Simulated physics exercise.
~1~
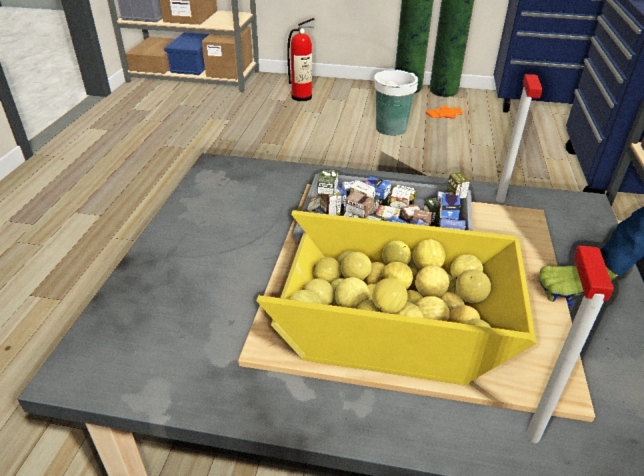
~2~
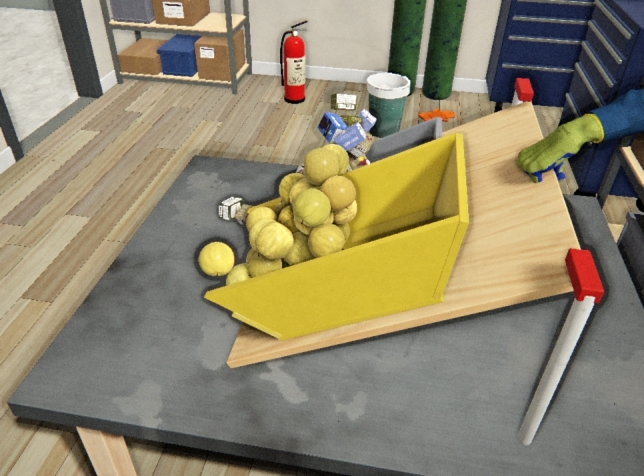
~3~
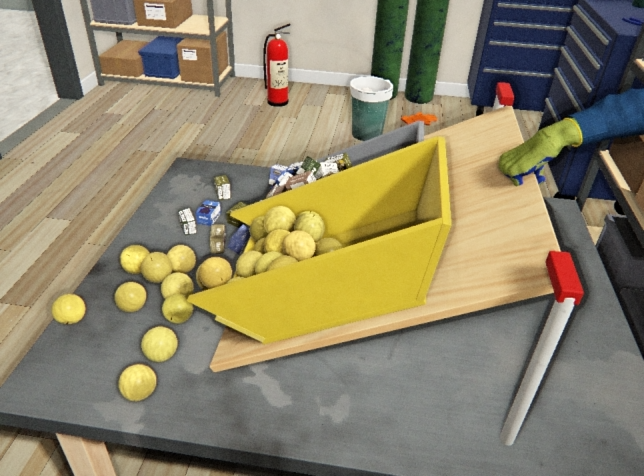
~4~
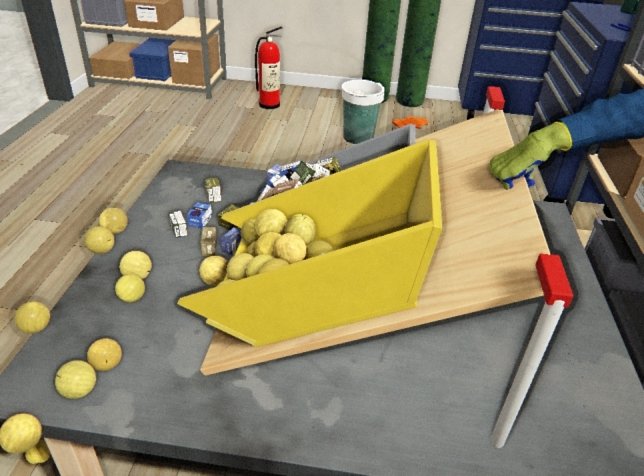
Yellow balls spilling from a yellow basket and rolling leftward across a grey table as a gloved hand holds the board tilted.
